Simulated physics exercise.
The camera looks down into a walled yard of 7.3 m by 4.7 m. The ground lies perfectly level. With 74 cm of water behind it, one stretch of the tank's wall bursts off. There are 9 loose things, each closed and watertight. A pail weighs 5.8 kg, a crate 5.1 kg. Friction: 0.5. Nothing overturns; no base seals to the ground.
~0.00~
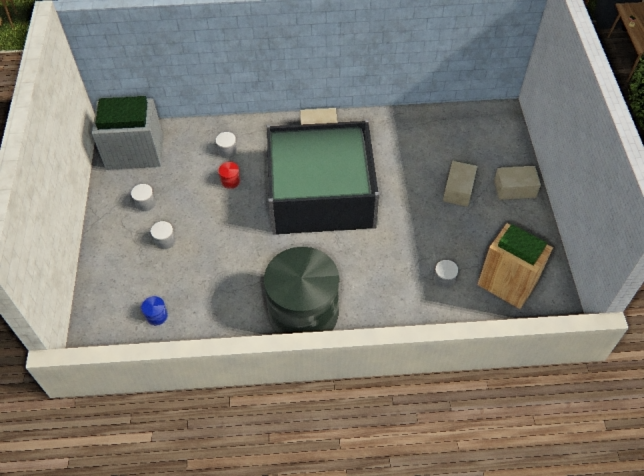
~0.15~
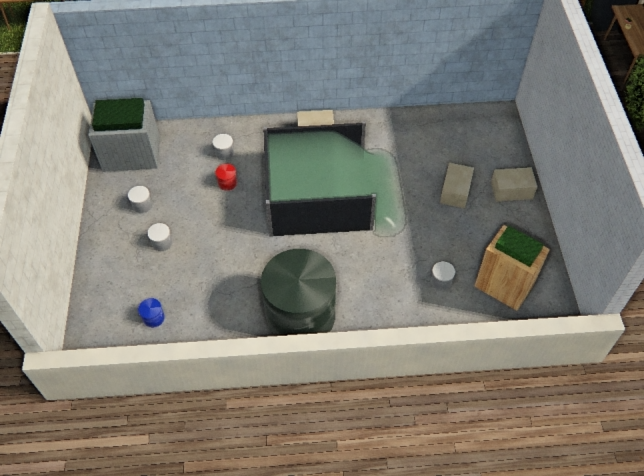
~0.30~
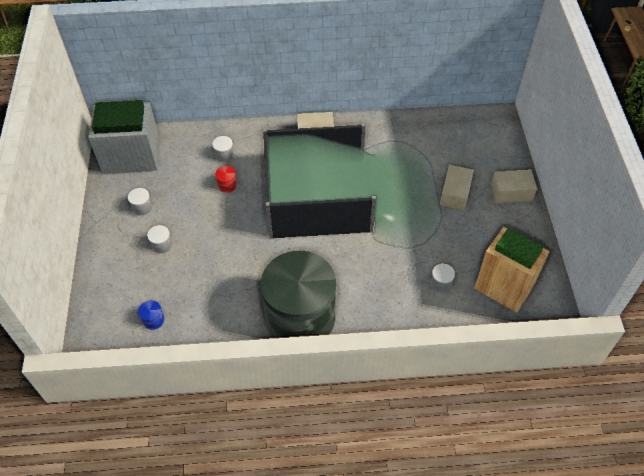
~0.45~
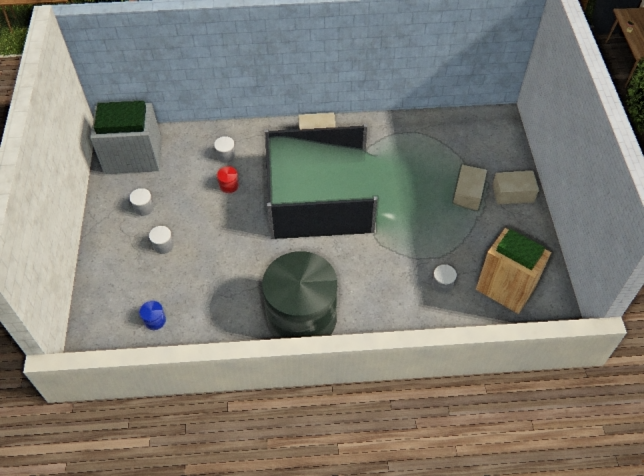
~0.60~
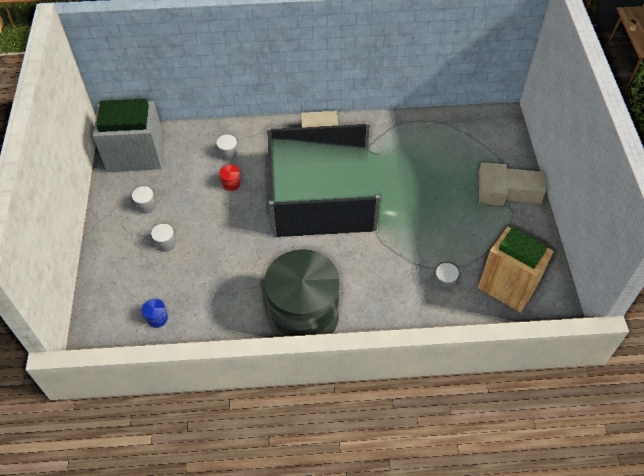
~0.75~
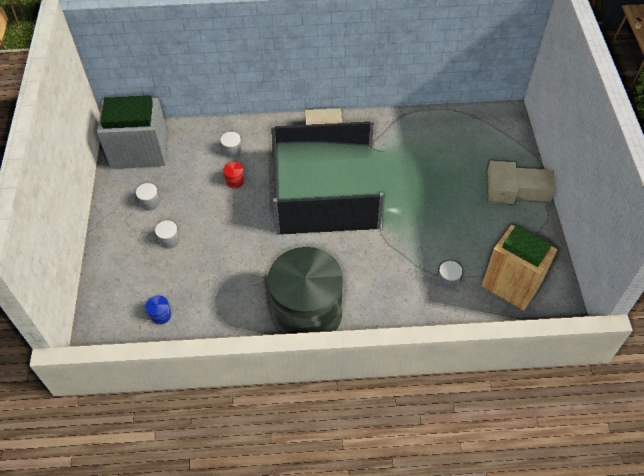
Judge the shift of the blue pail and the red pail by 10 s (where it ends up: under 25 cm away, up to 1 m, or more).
Chances are the blue pail won't really stir; chances are the red pail won't really stir.
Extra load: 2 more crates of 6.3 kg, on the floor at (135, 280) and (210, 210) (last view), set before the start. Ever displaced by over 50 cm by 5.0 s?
Well, the first one is lower and the other lower.
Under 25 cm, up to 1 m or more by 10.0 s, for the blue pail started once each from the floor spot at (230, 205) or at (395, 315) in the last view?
I'd say it does not really move on the first try and it lands far off on the second.
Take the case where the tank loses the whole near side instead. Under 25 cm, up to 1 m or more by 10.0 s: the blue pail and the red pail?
With that failure, the blue pail covers a big distance, and the red pail budges a short distance.
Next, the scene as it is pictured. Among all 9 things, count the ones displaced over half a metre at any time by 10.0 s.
All told, that gives 4.
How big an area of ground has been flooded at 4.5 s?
Around 21 m2 of it.
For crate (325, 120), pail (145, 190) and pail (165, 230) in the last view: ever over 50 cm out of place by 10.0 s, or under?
In turn: More, less, short of it.
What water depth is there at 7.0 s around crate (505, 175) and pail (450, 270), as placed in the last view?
Around 6 cm and 9 cm.
After 2.0 s the blue pail is near (157, 305), 0.0 m from its start, aground; the red pail is near (233, 169), 0.0 m from its start, aground; 2 afloat.
After 4.5 s the blue pail is near (157, 305), 0.0 m from its start, aground; the red pail is near (233, 169), 0.0 m from its start, aground; 3 afloat.
After 7.0 s the blue pail is near (157, 305), 0.0 m from its start, aground; the red pail is near (233, 170), 0.0 m from its start, aground; 3 afloat.
After 10.0 s the blue pail is near (157, 305), 0.0 m from its start, aground; the red pail is near (233, 170), 0.0 m from its start, aground; 3 afloat.
